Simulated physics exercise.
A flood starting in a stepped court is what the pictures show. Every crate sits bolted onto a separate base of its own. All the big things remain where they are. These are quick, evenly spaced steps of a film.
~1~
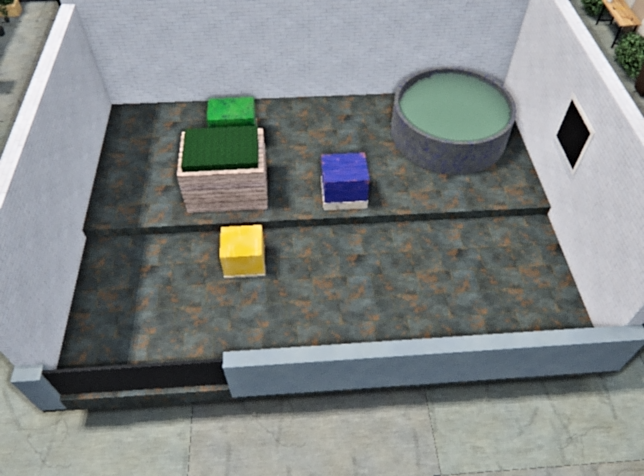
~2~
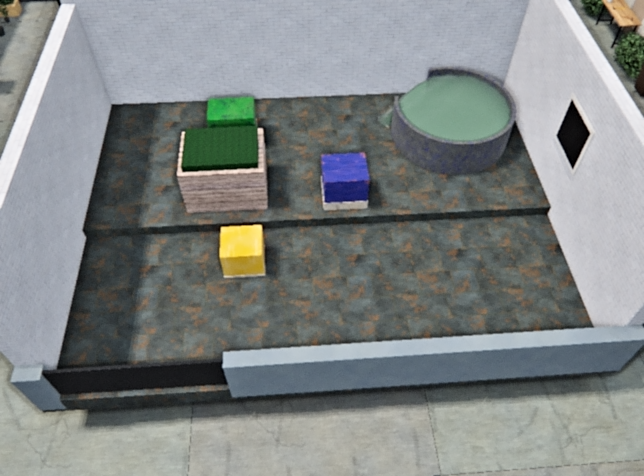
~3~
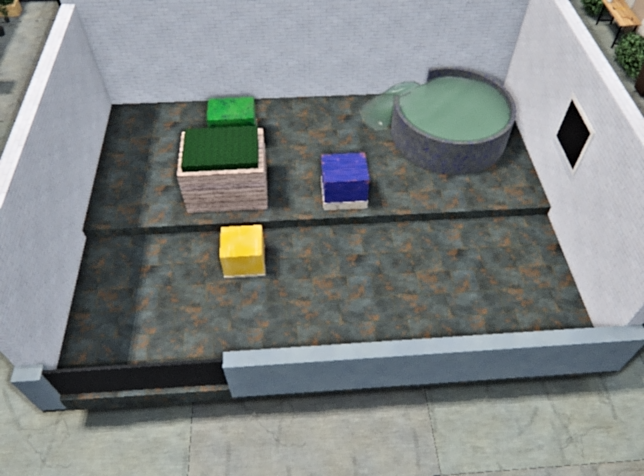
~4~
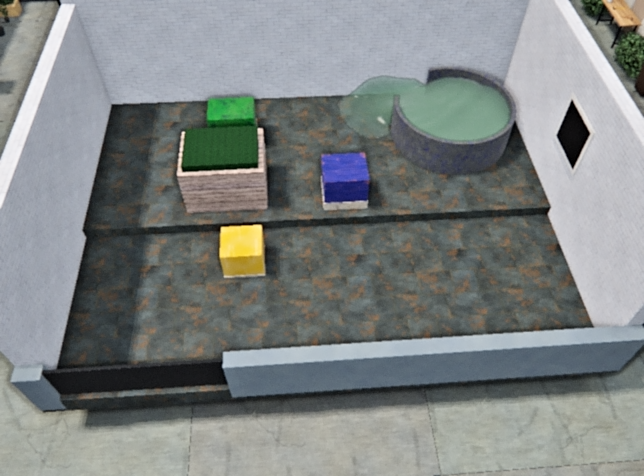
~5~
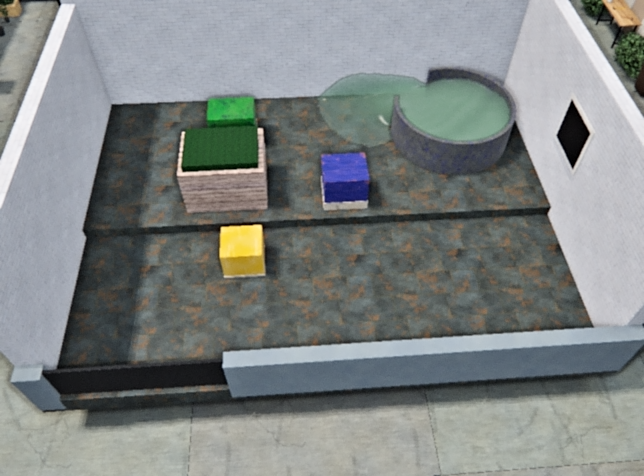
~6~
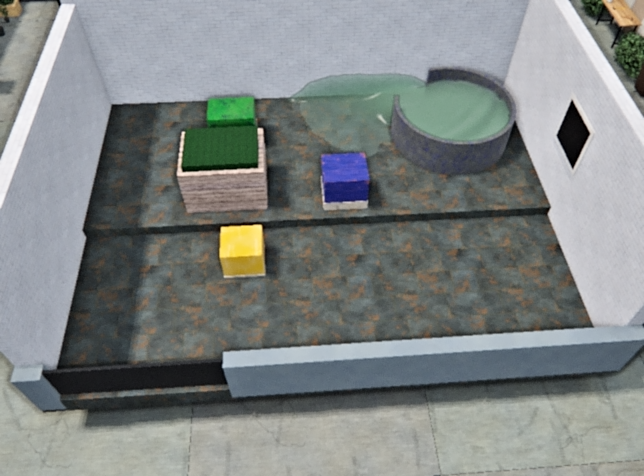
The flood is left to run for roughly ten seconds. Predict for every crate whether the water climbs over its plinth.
In order: I expect the blue crate to never get touched, I expect the yellow crate to get touched, I expect the green crate to get touched.
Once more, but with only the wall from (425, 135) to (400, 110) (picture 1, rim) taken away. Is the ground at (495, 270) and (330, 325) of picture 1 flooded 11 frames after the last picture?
Going point by point, the first is high and dry and the second is waterlogged.
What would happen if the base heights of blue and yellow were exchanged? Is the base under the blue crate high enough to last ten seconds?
After ten seconds the blue crate is inundated.
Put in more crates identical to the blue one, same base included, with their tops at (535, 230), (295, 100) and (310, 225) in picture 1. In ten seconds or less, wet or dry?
One by one: Is not reached; gets flooded; is not reached.
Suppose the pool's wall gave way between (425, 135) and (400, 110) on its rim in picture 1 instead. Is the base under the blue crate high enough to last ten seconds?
Result: Blue crate is swamped.
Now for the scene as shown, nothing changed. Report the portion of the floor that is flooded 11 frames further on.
Roughly 25 per cent.
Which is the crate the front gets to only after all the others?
It is the yellow crate.
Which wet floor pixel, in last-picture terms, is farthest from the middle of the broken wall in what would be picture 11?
My guess would be about (163, 106).
A moment on, water covers 15 % of the floor; the blue crate not reached, the yellow crate not reached, the green crate water round its plinth.
Next, water covers 25 % of the floor; the blue crate water round its plinth, the yellow crate not reached, the green crate water round its plinth.
Then, water covers 45 % of the floor; the blue crate water round its plinth, the yellow crate water round its plinth, the green crate water round its plinth.
Later, water covers 80 % of the floor; the blue crate water round its plinth, the yellow crate water round its plinth, the green crate water round its plinth.
In the end, water covers 90 % of the floor; the blue crate stayed above the water, the yellow crate was topped, the green crate was topped.
